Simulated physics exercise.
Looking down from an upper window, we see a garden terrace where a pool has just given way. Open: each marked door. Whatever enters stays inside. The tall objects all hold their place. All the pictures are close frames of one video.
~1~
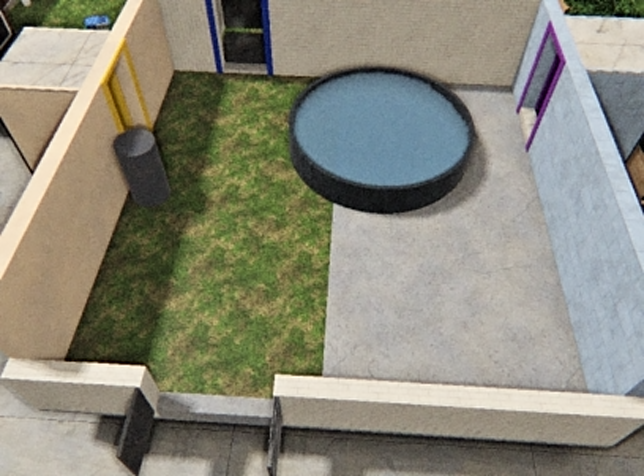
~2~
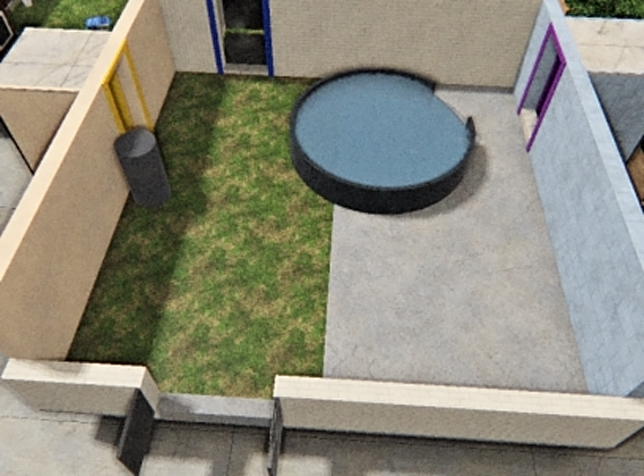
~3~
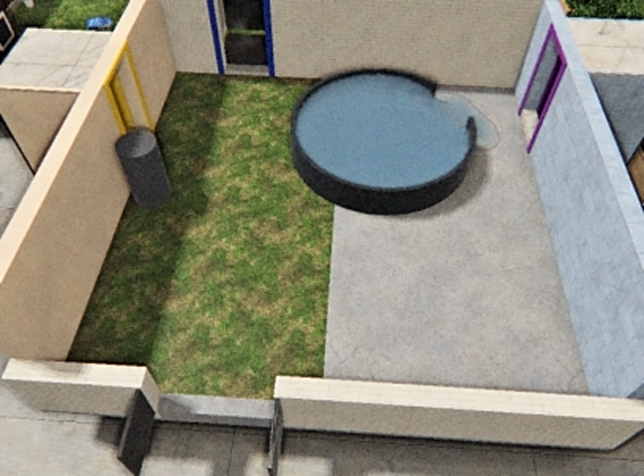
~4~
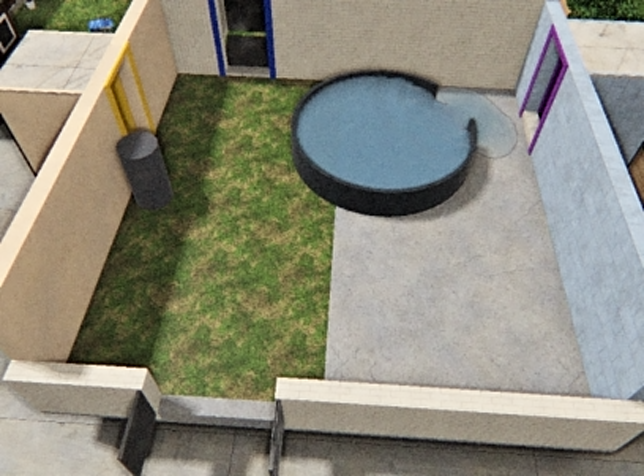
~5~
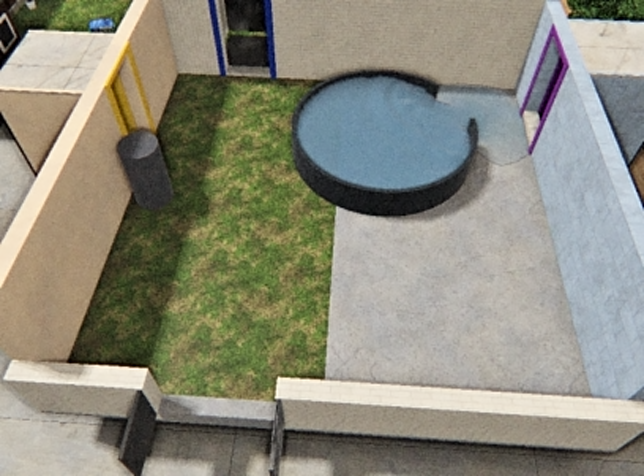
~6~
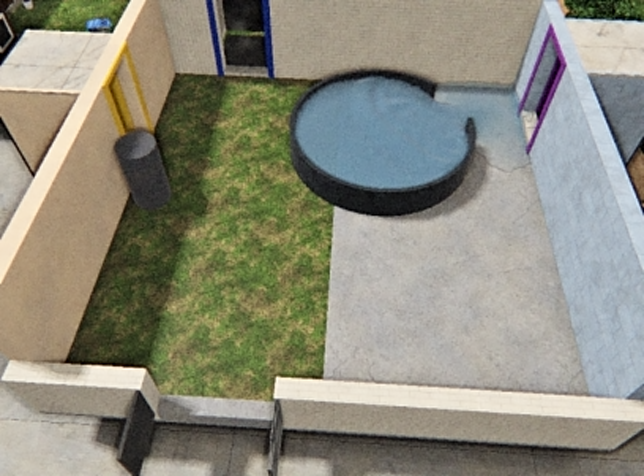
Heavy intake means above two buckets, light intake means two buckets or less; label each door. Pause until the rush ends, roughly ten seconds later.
Labels: Blue door: Light, yellow door: Light, purple door: Heavy.
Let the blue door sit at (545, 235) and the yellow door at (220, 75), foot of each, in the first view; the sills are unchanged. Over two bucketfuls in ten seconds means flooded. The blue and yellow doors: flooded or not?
Door blue keeps within limits, while door yellow keeps within limits.
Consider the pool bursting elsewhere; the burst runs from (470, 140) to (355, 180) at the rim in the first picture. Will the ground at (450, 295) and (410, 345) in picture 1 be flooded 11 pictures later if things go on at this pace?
Soaked; soaked.
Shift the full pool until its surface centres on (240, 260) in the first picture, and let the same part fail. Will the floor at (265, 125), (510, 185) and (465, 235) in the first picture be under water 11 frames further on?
Bone-dry, soaked, soaked.
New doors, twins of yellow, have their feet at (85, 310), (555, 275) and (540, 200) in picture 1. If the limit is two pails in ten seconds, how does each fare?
In order: Falls short, falls short, falls short.
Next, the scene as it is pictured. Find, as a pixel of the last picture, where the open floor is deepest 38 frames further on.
Somewhere around pixel (494, 104).
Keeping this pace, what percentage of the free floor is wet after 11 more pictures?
I'd estimate some 15 per cent.
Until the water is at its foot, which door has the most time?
I'd say the yellow one.
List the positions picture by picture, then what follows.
In the first frame, still water in the round pool at (381, 125).
In the second frame, water pours out at (450, 117) and has run to a hidden place.
In the third frame, the front is at (493, 143), out from the gap at (451, 119).
In the fourth frame, the front is at (472, 92), out from the gap at (452, 120).
In the fifth frame, water pours out at (452, 120) and has run to (496, 89).
In the sixth frame, the front is at (512, 90), out from the gap at (450, 119).
A moment on, water covers 10 % of the floor; the blue door not reached, the yellow door not reached, the purple door under two buckets in.
Next, water covers 15 % of the floor; the blue door not reached, the yellow door not reached, the purple door over two buckets in.
Then, water covers 30 % of the floor; the blue door not reached, the yellow door not reached, the purple door far over two buckets in.
Later, water covers 60 % of the floor; the blue door wet at the sill, nothing in, the yellow door not reached, the purple door far over two buckets in.
In the end, water covers 90 % of the floor; the blue door wet at the sill, nothing in, the yellow door wet at the sill, nothing in, the purple door far over two buckets in.
